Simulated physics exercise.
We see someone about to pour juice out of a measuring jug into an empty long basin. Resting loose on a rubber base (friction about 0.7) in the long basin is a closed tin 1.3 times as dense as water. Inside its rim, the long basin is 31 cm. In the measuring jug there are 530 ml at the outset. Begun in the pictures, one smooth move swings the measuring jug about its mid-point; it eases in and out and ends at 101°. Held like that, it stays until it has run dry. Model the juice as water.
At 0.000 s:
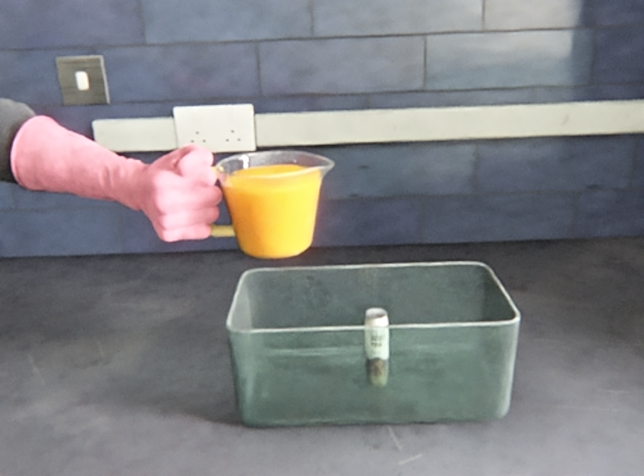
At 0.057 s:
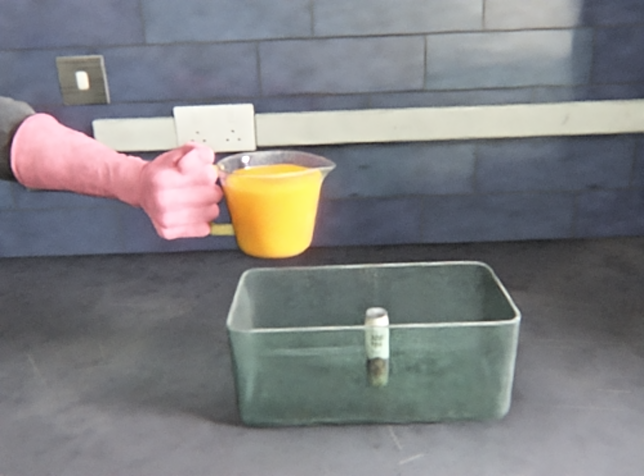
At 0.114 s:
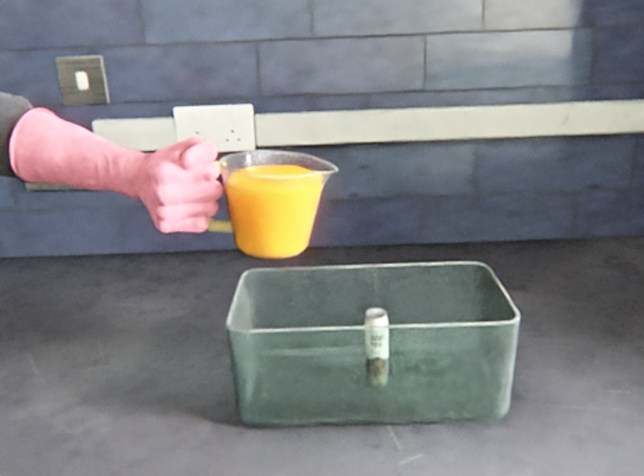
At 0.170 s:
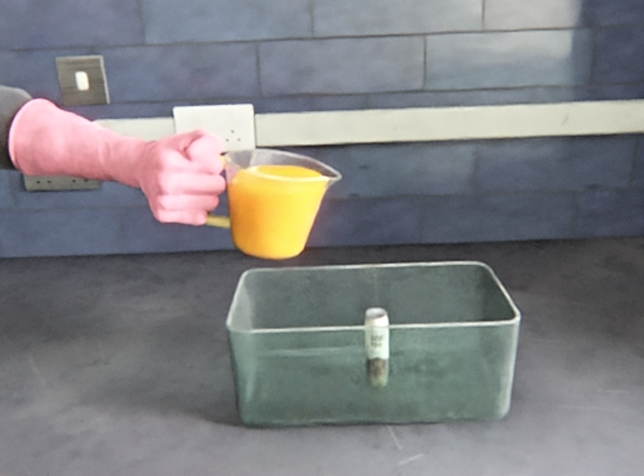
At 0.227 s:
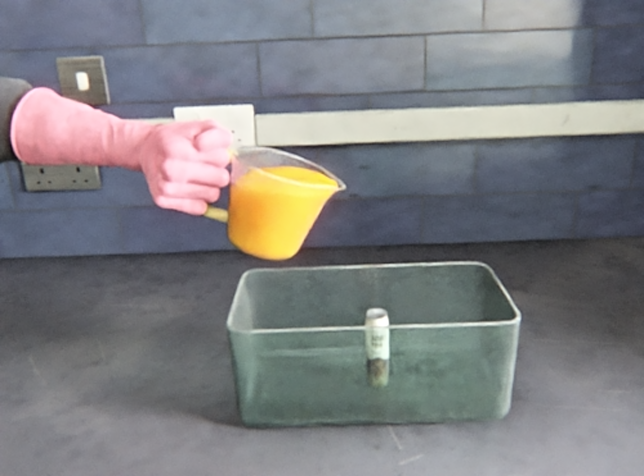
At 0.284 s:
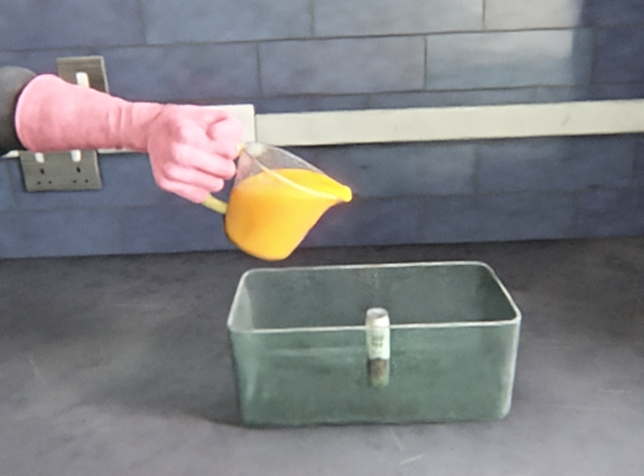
On a dark worktop against blue tiles, a pink-gloved hand tilting a jug of orange liquid rightward above a long green basin.
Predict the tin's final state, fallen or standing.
It won't make it through.
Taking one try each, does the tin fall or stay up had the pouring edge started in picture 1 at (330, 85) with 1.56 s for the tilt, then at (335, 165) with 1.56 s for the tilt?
In the first try it remains standing; in the second it remains standing.
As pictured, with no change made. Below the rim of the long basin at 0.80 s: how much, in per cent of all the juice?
I'd put it at roughly 88 per cent.
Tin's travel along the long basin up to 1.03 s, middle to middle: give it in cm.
Around 6 centimetres.
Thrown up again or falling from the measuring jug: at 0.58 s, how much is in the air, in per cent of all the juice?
Near 24 per cent of it all.
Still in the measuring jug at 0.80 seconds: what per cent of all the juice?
About 6 percent.
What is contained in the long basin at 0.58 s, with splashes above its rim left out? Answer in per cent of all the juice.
The basin holds roughly 32 in a hundred parts at that moment.
By 0.58 s the tilt is 86° and 46 per cent is still to pour; the tin stands where it began.
By 0.80 s the tilt is 101° and 6 per cent is still to pour; the tin stands where it began.
By 1.03 s the tilt is 101° and 0 per cent is still to pour; the tin lies on its side.
By 1.28 s the tilt is 101° and 0 per cent is still to pour; the tin lies on its side.
At rest the tin lies on its side.
